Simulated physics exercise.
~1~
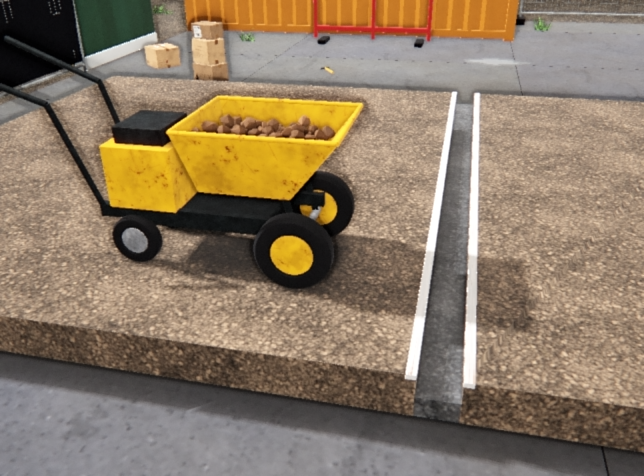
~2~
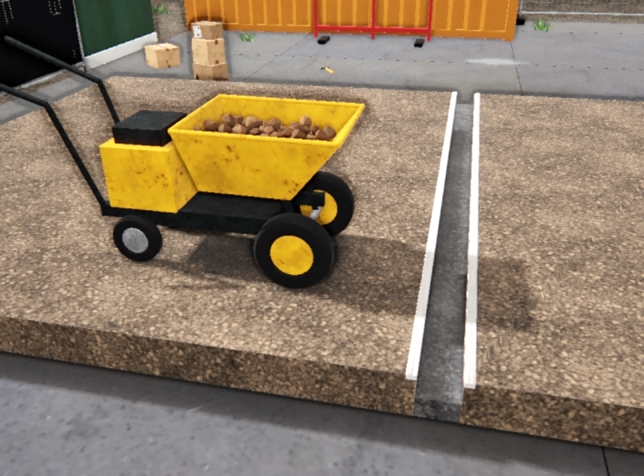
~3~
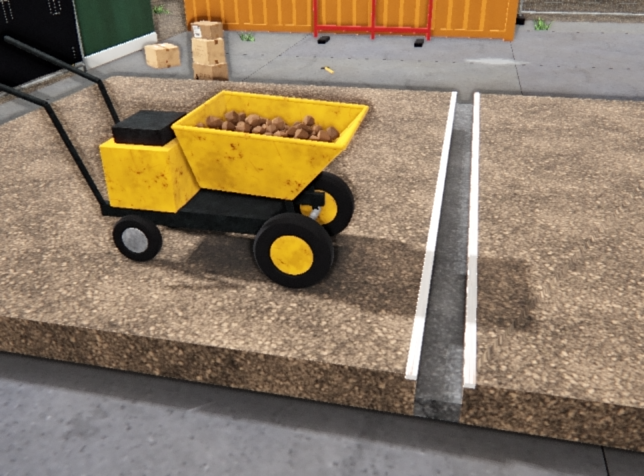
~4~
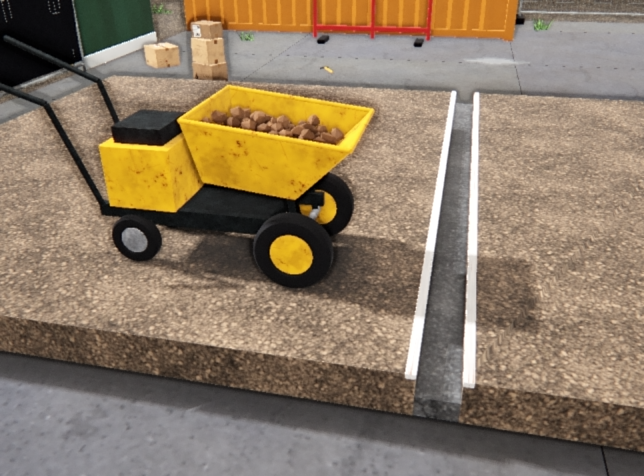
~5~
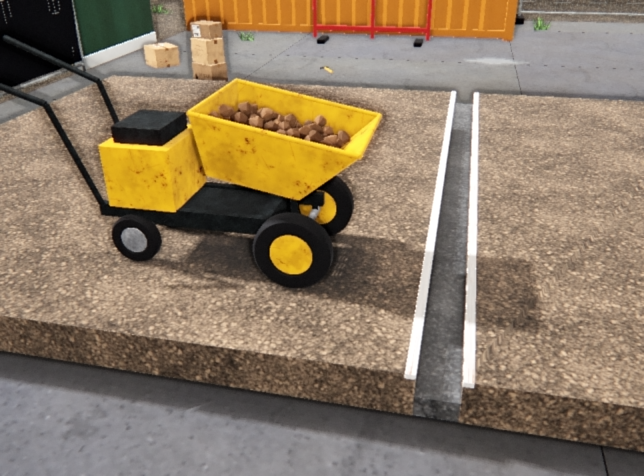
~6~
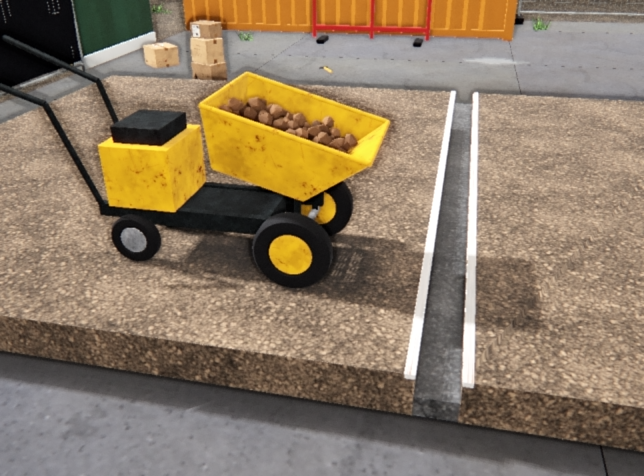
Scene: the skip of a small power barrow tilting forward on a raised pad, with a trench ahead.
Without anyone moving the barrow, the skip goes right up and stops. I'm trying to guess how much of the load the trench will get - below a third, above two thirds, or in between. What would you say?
Most likely the part landing in the trench will be one third to two thirds.
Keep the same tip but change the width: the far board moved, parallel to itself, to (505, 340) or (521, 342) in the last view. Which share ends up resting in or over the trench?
Lab note: Case 1 around 80 %, case 2 90 %.
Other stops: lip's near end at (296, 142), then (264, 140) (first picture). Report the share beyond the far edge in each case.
Roughly 10 per cent, then roughly 0 per cent.
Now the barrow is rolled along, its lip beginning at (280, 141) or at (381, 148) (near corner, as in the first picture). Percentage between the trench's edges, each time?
First try: Around 40 %; second try: Around 10 %.
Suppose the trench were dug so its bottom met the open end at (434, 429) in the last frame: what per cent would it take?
The share comes to around 80 percent.
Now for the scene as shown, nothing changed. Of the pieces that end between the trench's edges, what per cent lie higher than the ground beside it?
Close to 30 percent.
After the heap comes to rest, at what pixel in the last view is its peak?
Near (448, 264).
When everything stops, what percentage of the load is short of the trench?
5 percent.
Shortly afterwards, skip tipped steeply; the whole lot in the skip.
Next, skip tipped right over; the bulk in the skip; only a few short of the trench; near a quarter in or heaped over the trench; only a few beyond it; only a few falling.
Some moments later, skip tipped right over; near a quarter in the skip; only a few short of the trench; near half in or heaped over the trench; near a quarter beyond it.
In the end, skip tipped right over; near a quarter in the skip; a little short of the trench; near half in or heaped over the trench; near a quarter beyond it.
